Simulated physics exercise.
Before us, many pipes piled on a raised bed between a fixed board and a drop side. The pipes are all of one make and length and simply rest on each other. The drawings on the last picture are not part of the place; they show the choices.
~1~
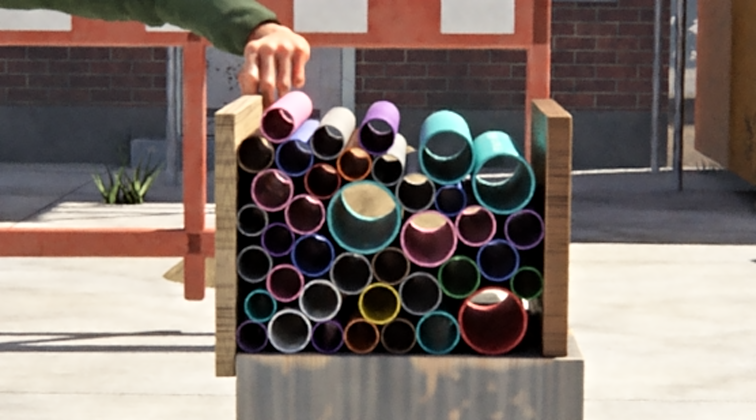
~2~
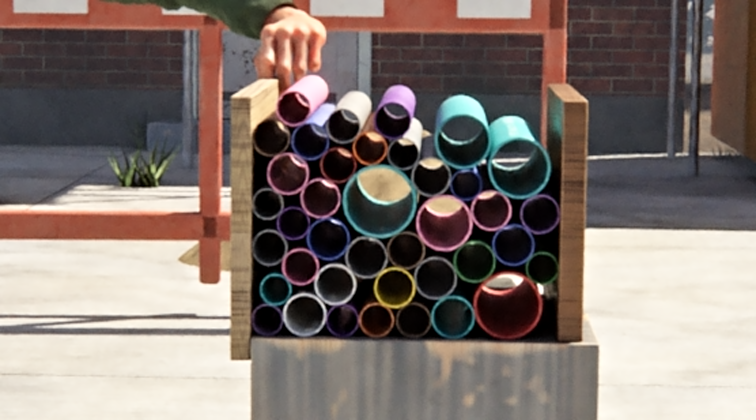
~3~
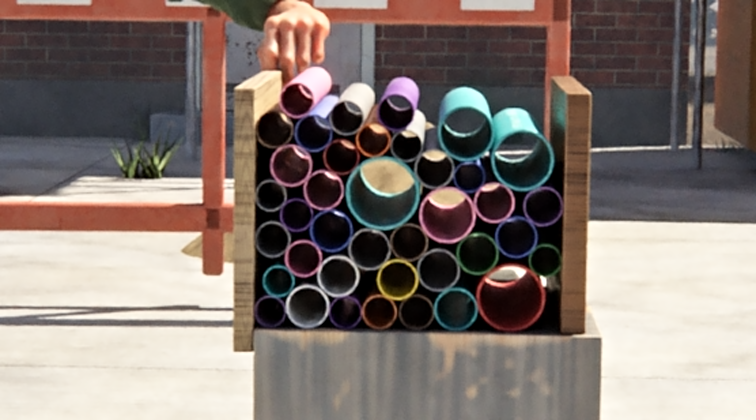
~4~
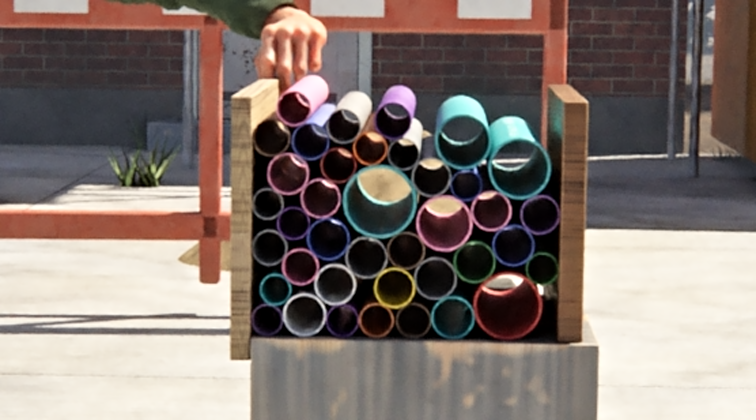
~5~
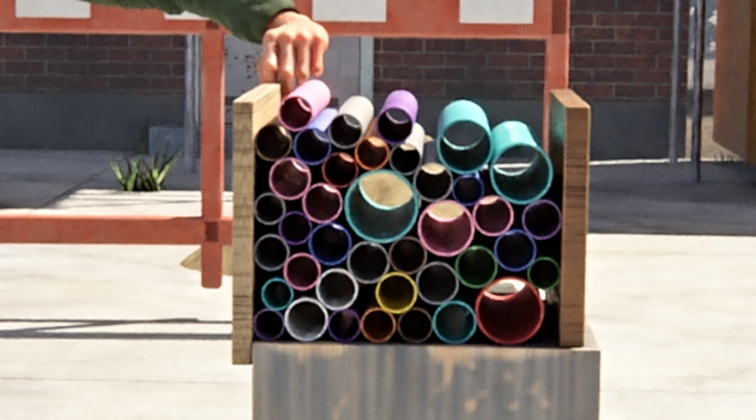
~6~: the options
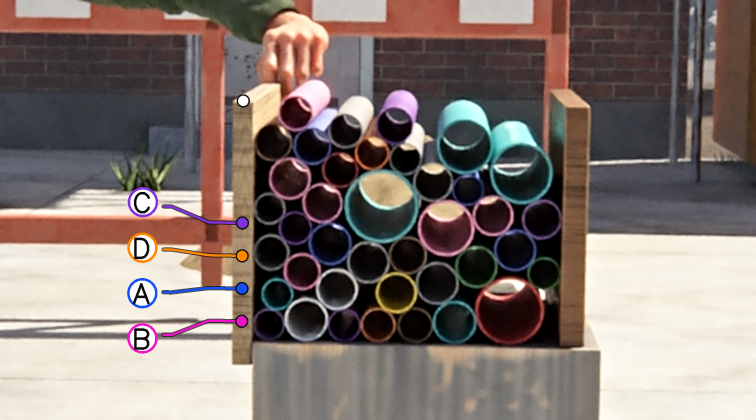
The view shakes slightly while a hand and the colourful pipes between wooden boards stay still.
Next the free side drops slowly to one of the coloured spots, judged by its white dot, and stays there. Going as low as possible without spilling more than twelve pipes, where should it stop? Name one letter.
The answer is mark A.
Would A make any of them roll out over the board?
Yes, at A.
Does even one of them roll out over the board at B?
At B: Yes.
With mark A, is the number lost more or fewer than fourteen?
Fewer than fourteen.
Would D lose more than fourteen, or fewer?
At D, fewer than fourteen.
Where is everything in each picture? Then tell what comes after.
In the first picture, a turquoise pipe (438, 333); a pink pipe (285, 283); a blue pipe (313, 255).
In the second picture, a blue pipe (328, 239); a turquoise pipe (380, 201).
In the third picture, a pink pipe (291, 166); a blue pipe (469, 177).
In the fourth picture, a turquoise pipe (464, 141); side board (258, 207).
In the fifth picture, a turquoise pipe (455, 322); a pink pipe (302, 271).
On the marked copy, A at (242, 289); B at (241, 321); C at (242, 223); D at (242, 256); the white dot at (243, 101).
Following A. Soon after the start, top of the board (254, 189).
Later, top of the board (253, 286).
In the end, top of the board (253, 288), twelve out over the board.
As for the rest, B thirteen out over the board; C two out over the board; D about six out over the board.
